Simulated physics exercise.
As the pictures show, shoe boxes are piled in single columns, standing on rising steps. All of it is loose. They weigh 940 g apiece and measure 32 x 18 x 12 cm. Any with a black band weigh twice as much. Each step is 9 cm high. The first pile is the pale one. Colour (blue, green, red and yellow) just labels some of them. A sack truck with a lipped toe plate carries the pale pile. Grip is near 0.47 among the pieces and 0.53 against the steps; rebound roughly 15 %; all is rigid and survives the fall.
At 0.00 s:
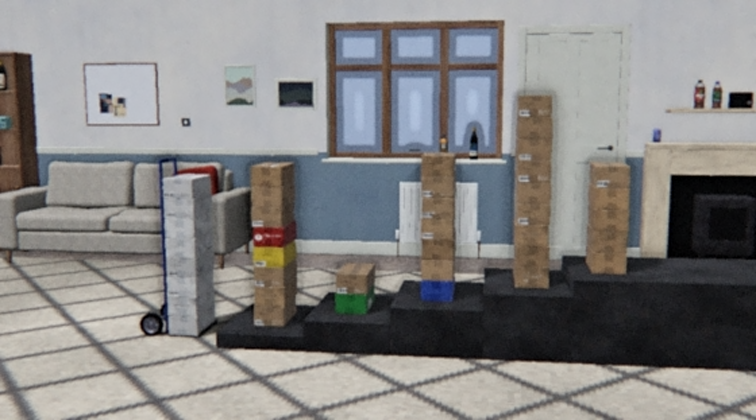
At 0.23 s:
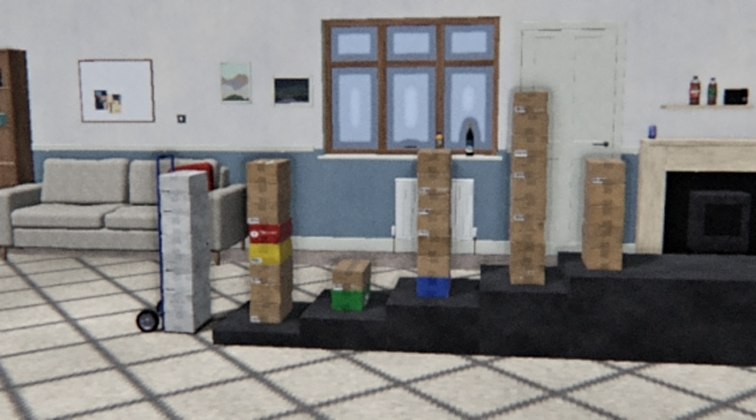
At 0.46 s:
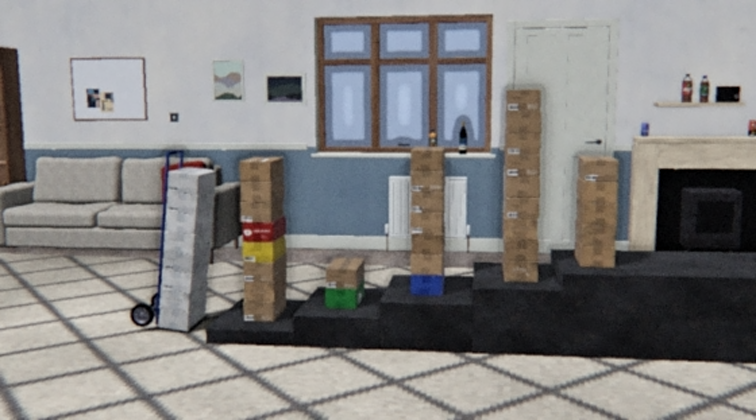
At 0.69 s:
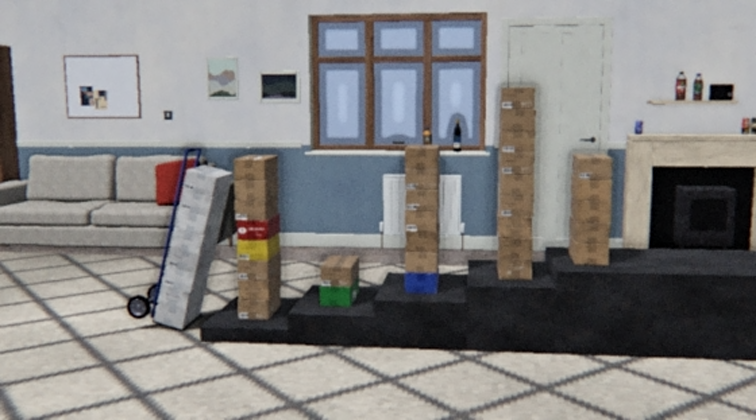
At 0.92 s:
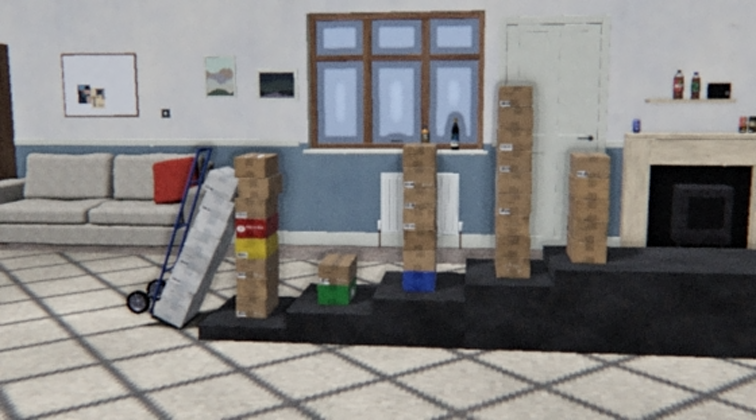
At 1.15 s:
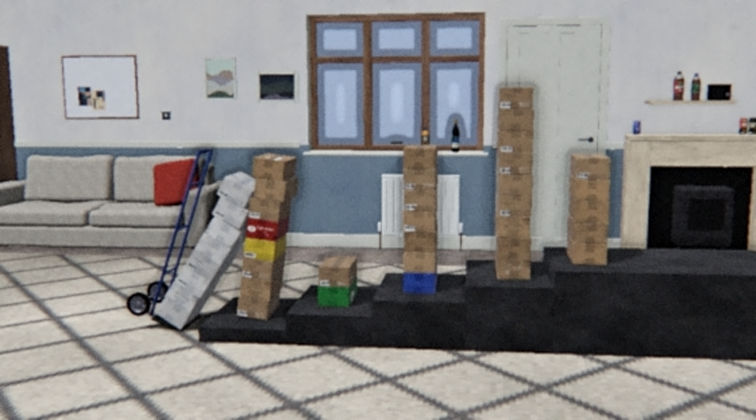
A blue hand truck tilted to the right, tipping its tall stack of pale boxes against the neighbouring brown column with red and yellow boxes, which then leaned right while the other piles stayed put.
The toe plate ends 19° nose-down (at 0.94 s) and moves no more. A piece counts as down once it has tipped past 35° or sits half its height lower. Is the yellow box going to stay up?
It comes down.
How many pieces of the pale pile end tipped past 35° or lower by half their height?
The count is 8.
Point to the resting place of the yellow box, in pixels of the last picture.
Around (324, 265).
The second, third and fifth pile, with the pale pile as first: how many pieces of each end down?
Pieces: Second 8, third 0, fifth 0.
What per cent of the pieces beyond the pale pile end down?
About 25 per cent.
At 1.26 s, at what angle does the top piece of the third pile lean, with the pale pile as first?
Roughly 0° from upright.
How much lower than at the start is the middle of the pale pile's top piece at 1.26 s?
Roughly 10 cm.
Around 1.26 s, 8 of the pale pile down; none of the 31 other boxes down, 8 disturbed; yellow box tipped 12°; red box tipped 12°.
Around 1.44 s, 8 of the pale pile down; none of the 31 other boxes down, 8 disturbed; yellow box tipped 24°; red box tipped 24°.
Around 1.60 s, 8 of the pale pile down; 8 of the 31 other boxes down; yellow box tipped 40°, 6 cm lower; red box tipped 42°, 10 cm lower.
Around 1.82 s, 8 of the pale pile down; 8 of the 31 other boxes down; yellow box tipped 30°, 11 cm lower; red box on its side.
Finally (2.6 s), 8 of the pale pile down; 8 of the 31 other boxes down; yellow box tipped 27°, 11 cm lower; red box on its side; green box displaced 12 mm. Seen by the last camera, middles, yellow box near (324, 265), red box near (360, 244).
